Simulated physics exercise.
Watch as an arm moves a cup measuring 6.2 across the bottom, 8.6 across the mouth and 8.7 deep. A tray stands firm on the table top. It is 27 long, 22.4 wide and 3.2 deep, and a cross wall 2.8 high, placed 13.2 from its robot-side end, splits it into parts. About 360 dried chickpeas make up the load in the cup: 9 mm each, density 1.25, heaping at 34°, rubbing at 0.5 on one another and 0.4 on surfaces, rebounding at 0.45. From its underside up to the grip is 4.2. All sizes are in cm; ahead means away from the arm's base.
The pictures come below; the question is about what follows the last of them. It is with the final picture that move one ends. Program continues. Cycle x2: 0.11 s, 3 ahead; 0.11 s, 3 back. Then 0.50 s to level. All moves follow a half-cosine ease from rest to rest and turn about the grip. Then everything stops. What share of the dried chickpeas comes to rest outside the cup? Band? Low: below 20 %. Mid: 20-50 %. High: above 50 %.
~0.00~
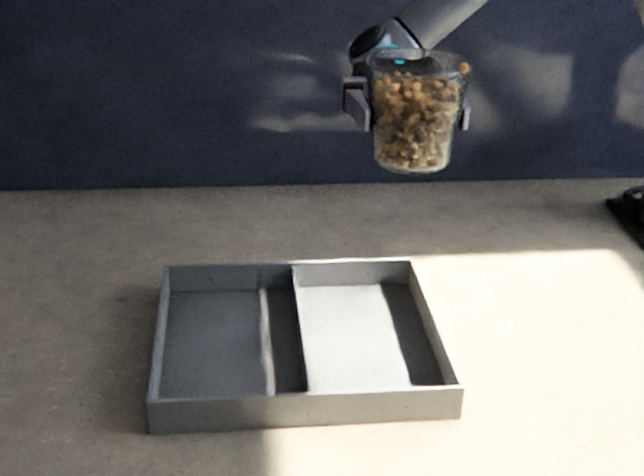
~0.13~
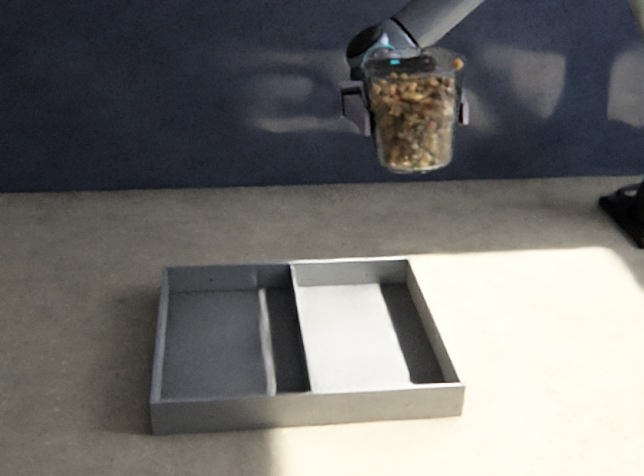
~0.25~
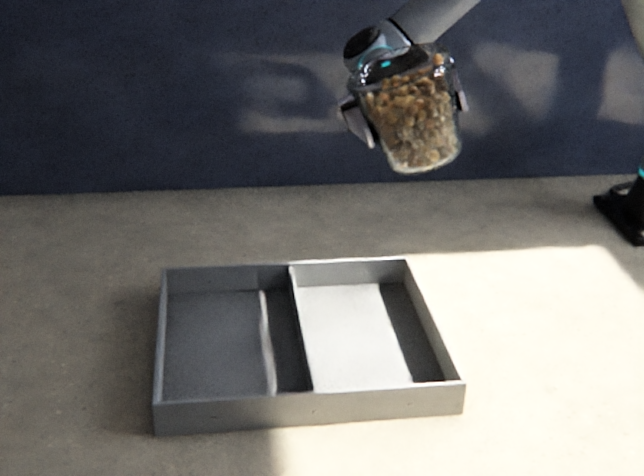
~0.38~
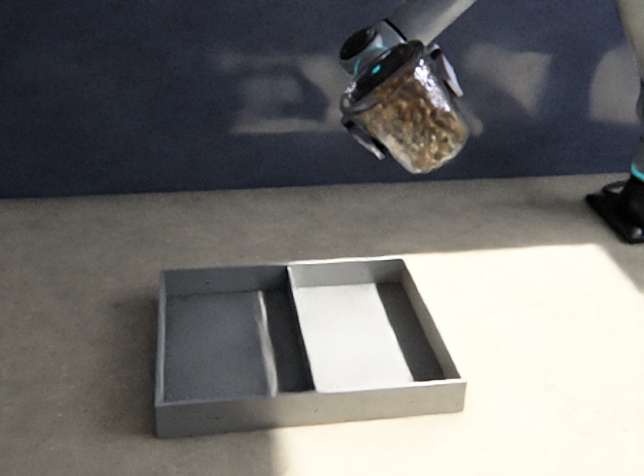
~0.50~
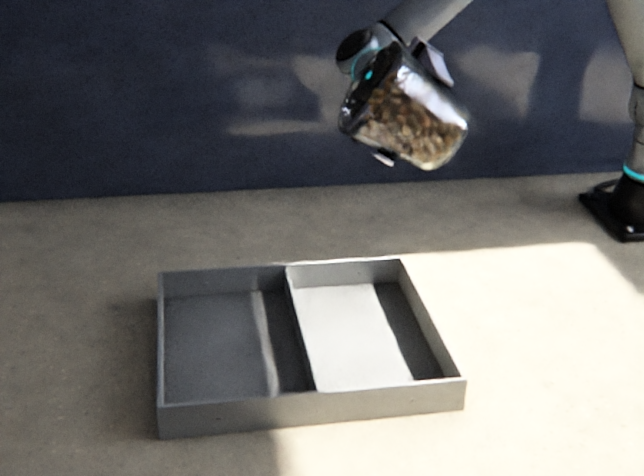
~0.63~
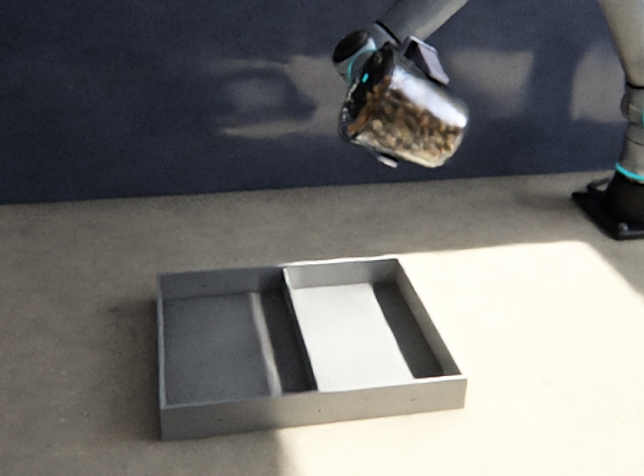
Mid.
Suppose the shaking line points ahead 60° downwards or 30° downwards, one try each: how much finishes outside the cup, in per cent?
0 and 10 %.
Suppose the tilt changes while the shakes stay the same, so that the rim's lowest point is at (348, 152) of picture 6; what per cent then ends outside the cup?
The share is around 65 %.
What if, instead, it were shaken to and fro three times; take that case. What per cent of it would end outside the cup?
35 %.
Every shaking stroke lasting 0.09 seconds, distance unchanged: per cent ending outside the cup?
Estimate: Close to 35 percent.
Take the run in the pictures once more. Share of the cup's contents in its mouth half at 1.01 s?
Around 55 in a hundred.
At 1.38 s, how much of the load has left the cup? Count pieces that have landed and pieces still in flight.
Near 30 per cent.
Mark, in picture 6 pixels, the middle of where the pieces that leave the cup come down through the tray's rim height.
I'd put it somewhere near (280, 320).
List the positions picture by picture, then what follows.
In the first picture, cup middle at (415, 114), level; upper third of the load around (416, 98), from x 375 to 465, top at y 70; 360 in the cup.
In the second picture, cup middle at (414, 114), tilted 6° forward; upper third of the load around (417, 98), from x 375 to 460, top at y 65.
In the third picture, cup middle at (413, 114), tilted 21° forward; upper third of the load around (417, 98), from x 370 to 455, top at y 60.
In the fourth picture, cup middle at (411, 114), tilted 41° forward; upper third of the load around (417, 99), from x 365 to 460, top at y 70.
In the fifth picture, cup middle at (409, 115), tilted 56° forward; upper third of the load around (413, 99), from x 365 to 460, top at y 75.
In the sixth picture, cup middle at (408, 115), tilted 62° forward; upper third of the load around (415, 101), from x 355 to 460, top at y 80; 360 in the cup.
By 1.01 s, tilted 62° forward, highest piece 26 above the table; 307 in the cup, 31 in the far-side part, 10 in the robot-side part, 12 in flight or on a rim.
By 1.38 s, tilted 19° forward, highest piece 28 above the table; 261 in the cup, 72 in the far-side part, 25 in the robot-side part, 2 in flight or on a rim.
By 1.77 s, level, highest piece 28 above the table; 261 in the cup, 73 in the far-side part, 26 in the robot-side part.
By 2.82 s, level, highest piece 28 above the table; 261 in the cup, 73 in the far-side part, 26 in the robot-side part.
Final count, 261 in the cup, 73 in the far-side part, 26 in the robot-side part. That is 28 % outside the cup.
